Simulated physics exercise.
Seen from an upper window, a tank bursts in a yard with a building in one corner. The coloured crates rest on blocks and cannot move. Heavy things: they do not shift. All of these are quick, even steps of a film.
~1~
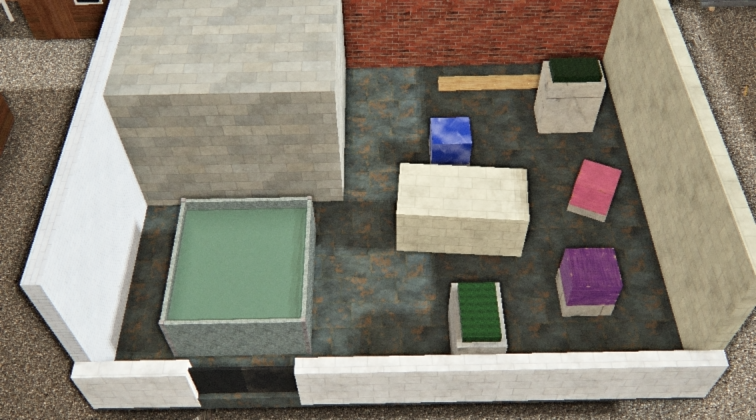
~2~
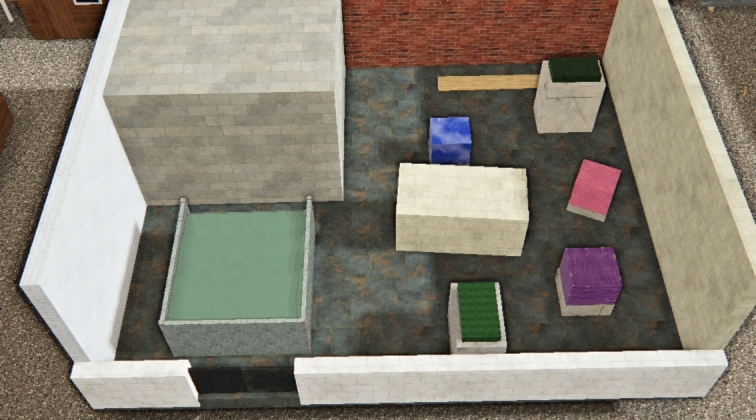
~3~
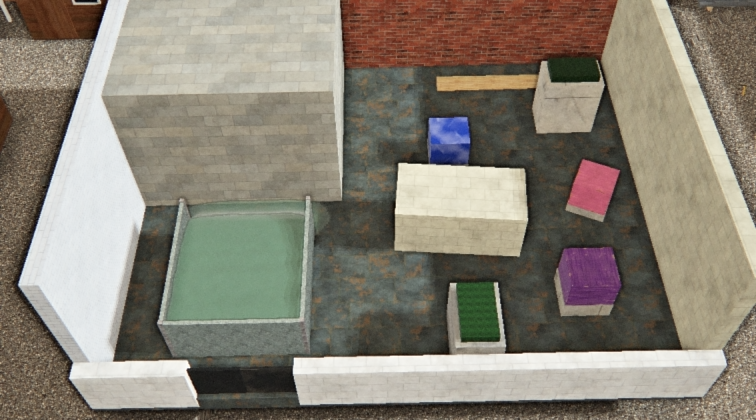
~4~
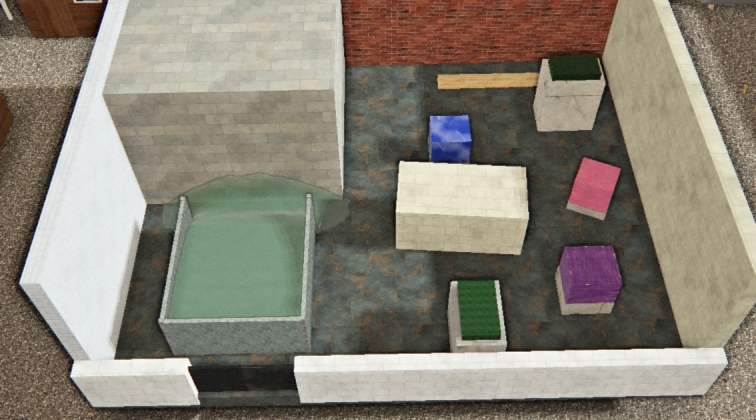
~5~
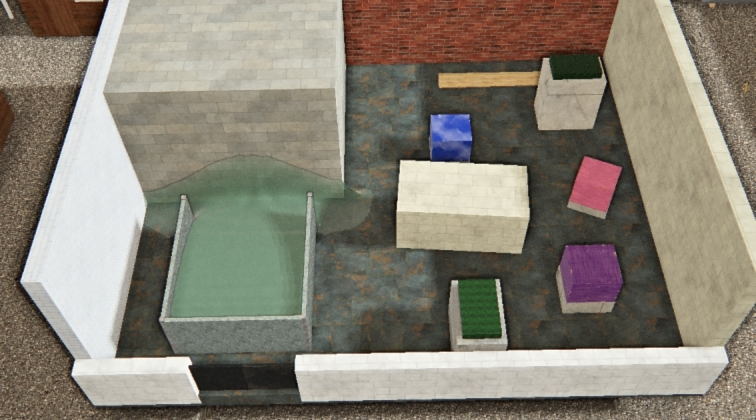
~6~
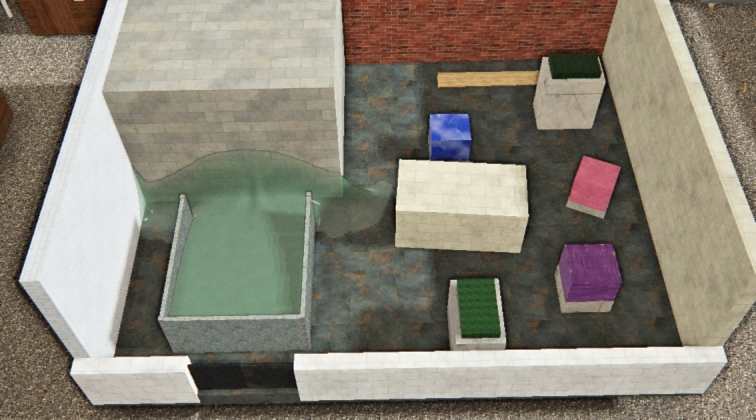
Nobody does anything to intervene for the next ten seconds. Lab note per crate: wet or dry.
The blue crate is reached by the water; the pink crate is missed by the water; the purple crate is missed by the water.
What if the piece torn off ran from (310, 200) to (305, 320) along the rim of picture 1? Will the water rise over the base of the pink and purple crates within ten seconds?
First the pink crate: It gets reached; then the purple crate: It gets reached.
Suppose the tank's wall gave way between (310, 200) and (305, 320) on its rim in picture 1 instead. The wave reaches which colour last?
Answer: The pink one.
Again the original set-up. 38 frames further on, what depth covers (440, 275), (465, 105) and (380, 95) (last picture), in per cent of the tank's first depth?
First 14, next 2, last 6 in a hundred.
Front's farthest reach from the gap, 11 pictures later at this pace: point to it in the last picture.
At about (561, 151).
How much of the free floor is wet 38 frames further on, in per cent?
I'd guess some 80 per cent.
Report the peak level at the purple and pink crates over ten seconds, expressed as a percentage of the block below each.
Close to 50 per cent, and close to 50 per cent, in that order.
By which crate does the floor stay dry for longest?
It would be the purple crate.
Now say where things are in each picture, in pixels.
The first picture shows the water tank at (241, 260) is whole and still.
In the second picture, the front is at a hidden place, out from the gap on the water tank's far side.
In the third picture, the front is at a hidden place, out from the gap on the water tank's far side.
In the fourth picture, water pours out on the water tank's far side and has run to (168, 205).
In the fifth picture, the front is at (367, 193), out from the gap on the water tank's far side.
In the sixth picture, water pours out on the water tank's far side and has run to (387, 186).
A moment on, water covers 20 % of the floor; the blue crate water round its plinth, the pink crate not reached, the purple crate not reached.
Next, water covers 40 % of the floor; the blue crate water round its plinth, the pink crate not reached, the purple crate not reached.
Then, water covers 55 % of the floor; the blue crate water round its plinth, the pink crate water round its plinth, the purple crate not reached.
Later, water covers 80 % of the floor; the blue crate water round its plinth, the pink crate water round its plinth, the purple crate water round its plinth.
In the end, water covers 95 % of the floor; the blue crate was topped, the pink crate stayed above the water, the purple crate stayed above the water.
